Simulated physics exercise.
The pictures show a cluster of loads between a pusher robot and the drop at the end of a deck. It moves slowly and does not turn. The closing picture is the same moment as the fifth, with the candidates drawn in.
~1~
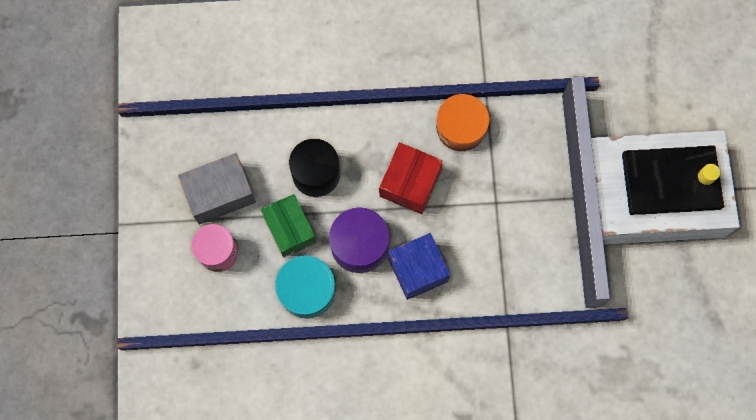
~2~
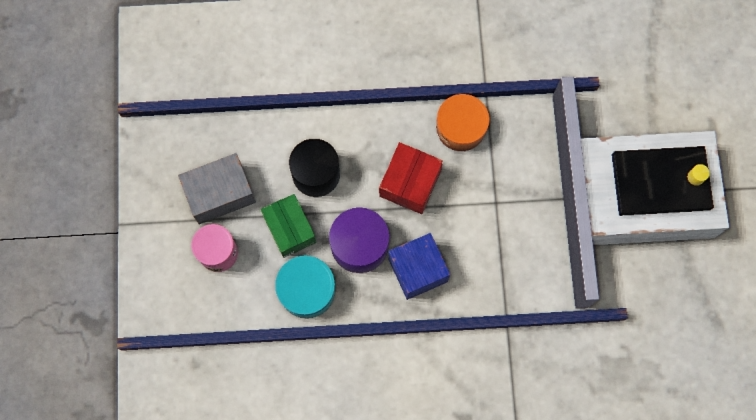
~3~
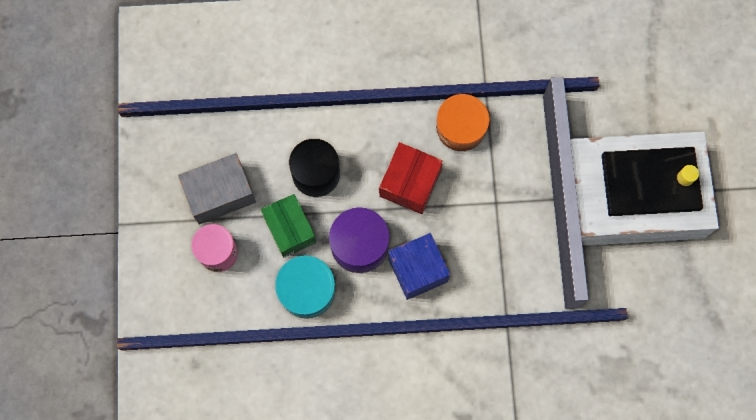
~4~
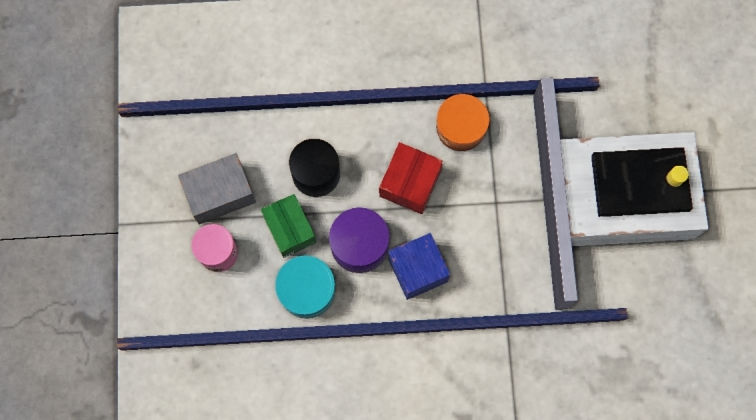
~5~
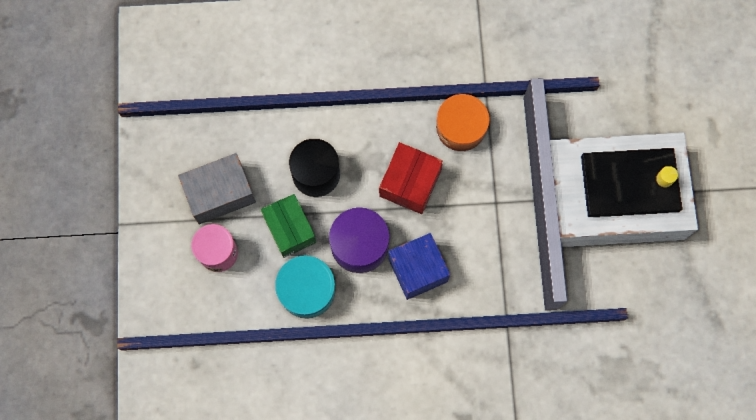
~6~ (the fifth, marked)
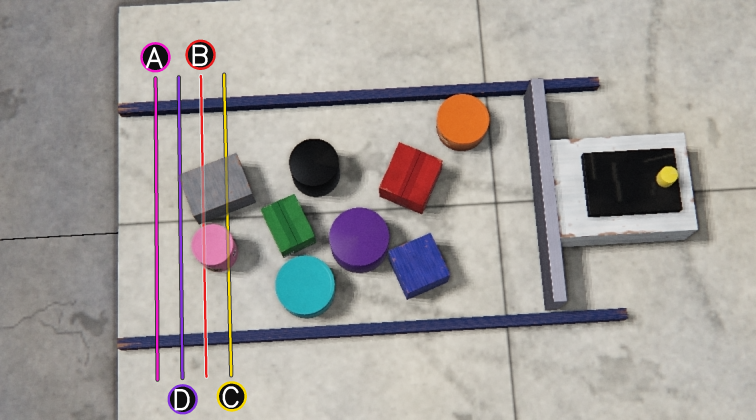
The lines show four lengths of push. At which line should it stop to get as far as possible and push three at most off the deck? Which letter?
It should halt at B.
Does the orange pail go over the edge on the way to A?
No.
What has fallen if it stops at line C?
The grey crate goes over.
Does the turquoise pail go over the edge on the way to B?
No.
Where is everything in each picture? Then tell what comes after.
In the first frame, black canister (315, 169); red box (411, 179); turquoise pail (306, 288).
In the second frame, robot (656, 181); grey crate (217, 189).
In the third frame, robot (644, 181); orange pail (462, 123).
In the fourth frame, robot (634, 182); blue crate (419, 266).
In the fifth frame, robot (624, 182); black canister (315, 169); red box (411, 179); turquoise pail (306, 288).
On the marked copy, A at (157, 223); B at (204, 221); C at (228, 219); D at (180, 222).
Taking B. A third of the way, robot (500, 190); orange pail (384, 128); blue crate (398, 269).
Two thirds of the way, robot (375, 197); grey crate (163, 176); pink pail (184, 257).
When it is over, robot (277, 202); grey crate over the edge; pink pail over the edge; three fallen.
As for the rest, A drops five; C is within the limit but short; D drops five.
